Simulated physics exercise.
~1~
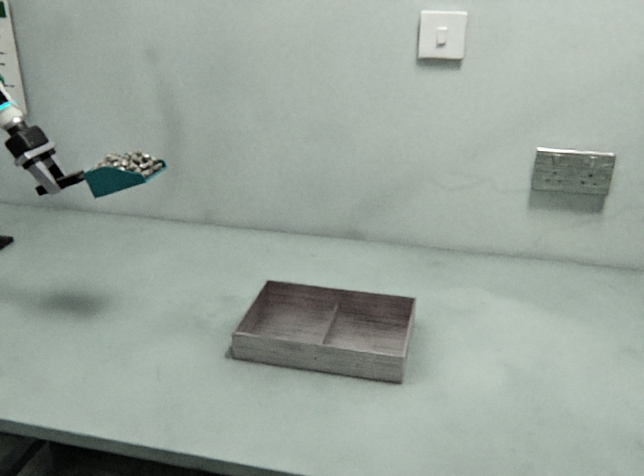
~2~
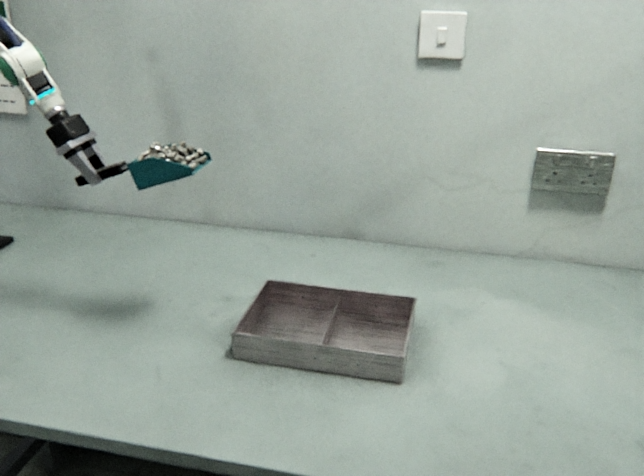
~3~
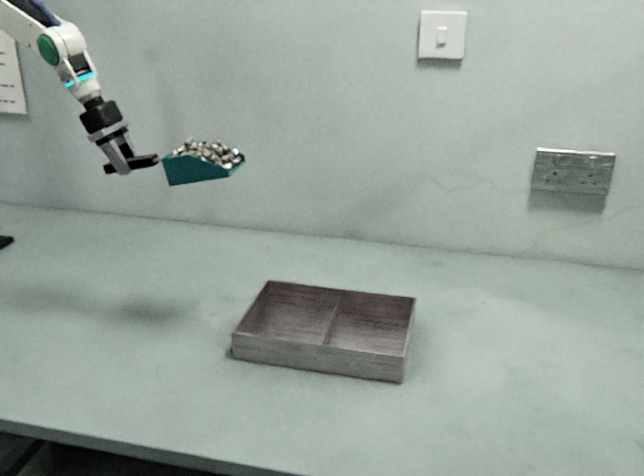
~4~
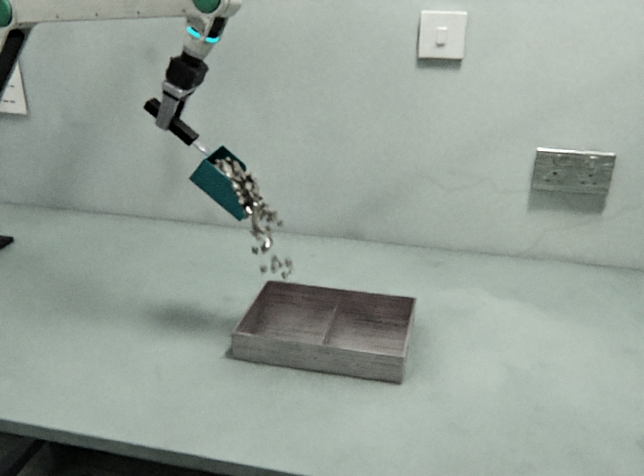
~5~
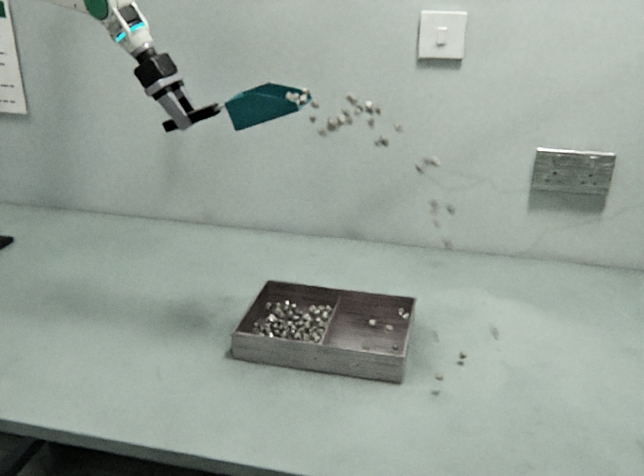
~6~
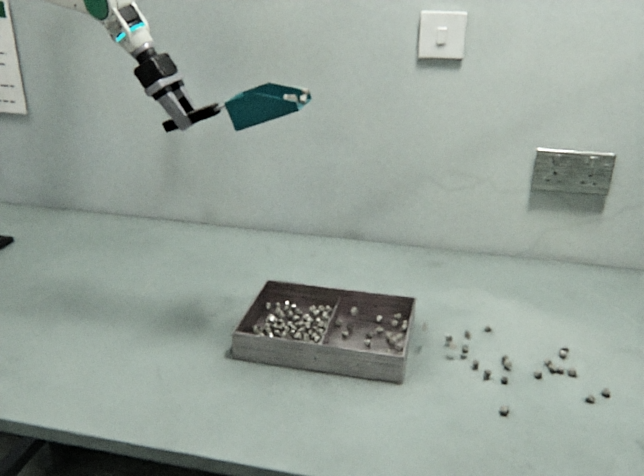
On a pale green table, a robot arm tipping pebbles from a teal scoop into a divided tray, then flinging some beyond it.
